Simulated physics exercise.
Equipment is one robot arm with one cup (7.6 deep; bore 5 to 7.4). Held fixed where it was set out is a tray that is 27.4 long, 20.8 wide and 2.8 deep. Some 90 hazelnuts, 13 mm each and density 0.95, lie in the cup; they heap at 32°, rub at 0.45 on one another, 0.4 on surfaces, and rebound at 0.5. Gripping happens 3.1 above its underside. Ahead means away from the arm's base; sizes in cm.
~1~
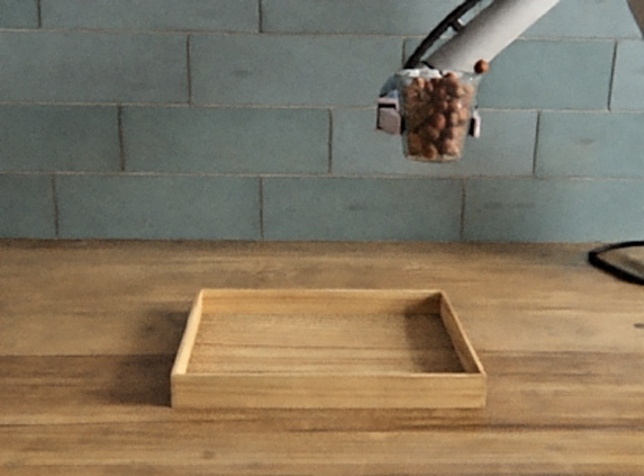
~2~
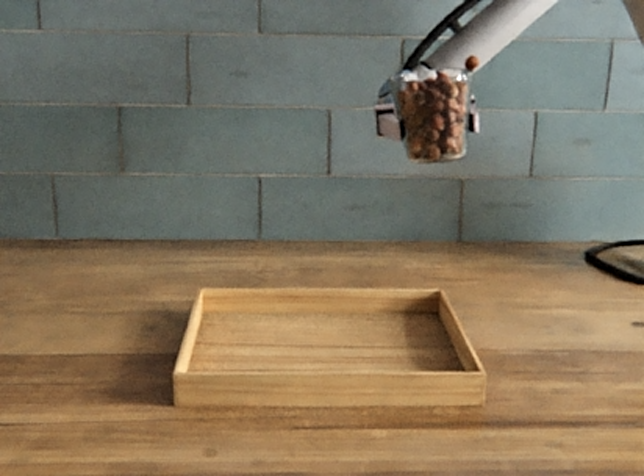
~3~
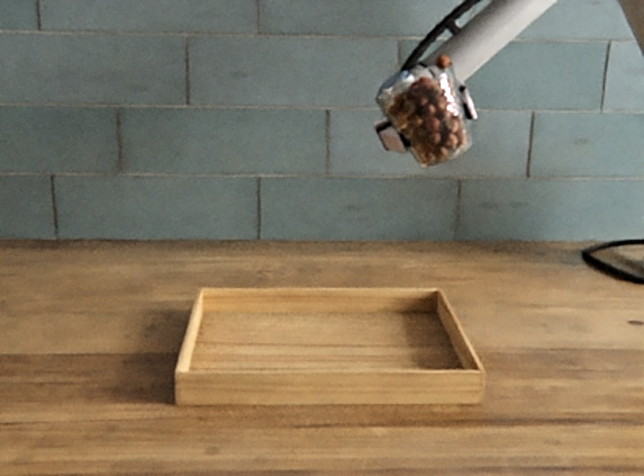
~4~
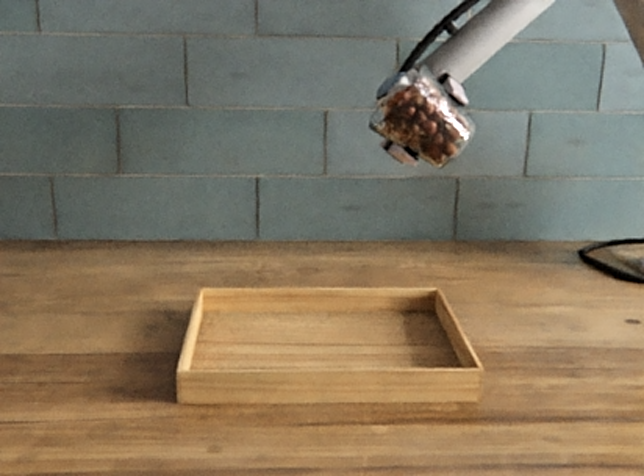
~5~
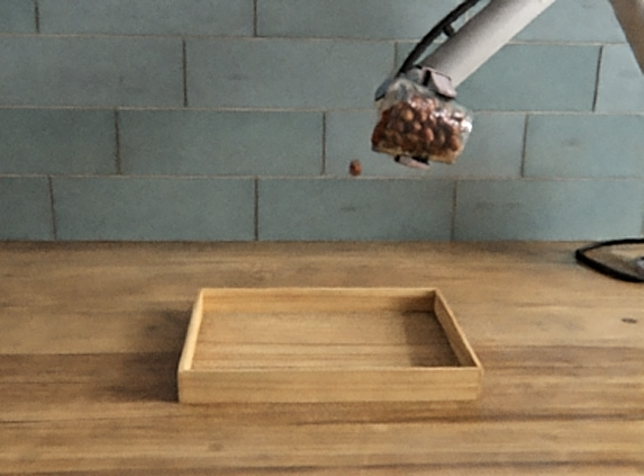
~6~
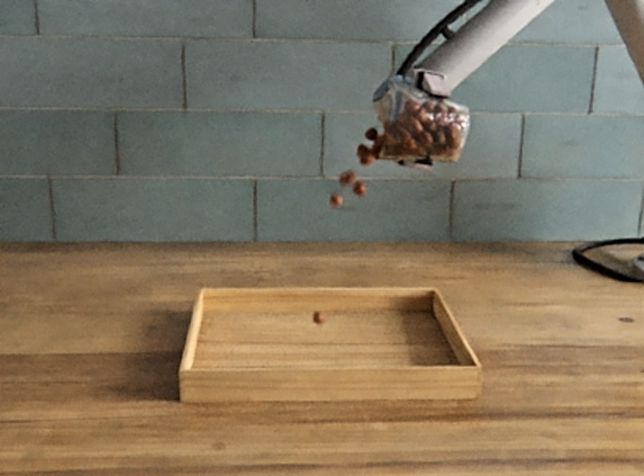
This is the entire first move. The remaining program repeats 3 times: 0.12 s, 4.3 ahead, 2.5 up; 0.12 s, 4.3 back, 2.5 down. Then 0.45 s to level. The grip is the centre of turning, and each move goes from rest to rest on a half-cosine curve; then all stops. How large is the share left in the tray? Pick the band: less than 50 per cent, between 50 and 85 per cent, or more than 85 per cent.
The share is more than 85 per cent.
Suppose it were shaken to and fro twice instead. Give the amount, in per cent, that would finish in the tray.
Probably about 95 in a hundred.
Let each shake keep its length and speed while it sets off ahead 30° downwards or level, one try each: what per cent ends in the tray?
You'd get some 85 per cent with the first setting and some 100 per cent with the second.
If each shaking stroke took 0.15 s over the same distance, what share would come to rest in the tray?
I'd expect close to 95 in a hundred.
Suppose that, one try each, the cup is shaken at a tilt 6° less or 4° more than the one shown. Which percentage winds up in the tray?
Roughly 95 per cent on the first try and 95 per cent on the second.
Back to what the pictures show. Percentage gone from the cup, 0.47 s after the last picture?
Roughly 100 per cent by then.
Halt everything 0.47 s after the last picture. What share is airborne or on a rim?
Roughly 7 per cent.
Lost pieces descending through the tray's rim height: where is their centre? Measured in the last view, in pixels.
Centre: About (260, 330).
Then, 0.47 s later, tilted 80° forward, highest piece 21 above the table; 81 in the tray, 6 in flight or on a rim.
Then, 0.94 s later, tilted 43° forward, highest piece 2 above the table; 82 in the tray, 5 on the table or floor.
Then, 1.37 s later, level, highest piece 2 above the table; 82 in the tray, 5 on the table or floor.
Then, 2.42 s later, level, highest piece 2 above the table; 82 in the tray, 5 on the table or floor.
At rest, 82 in the tray, 5 on the table or floor. That is 94 % in the tray.
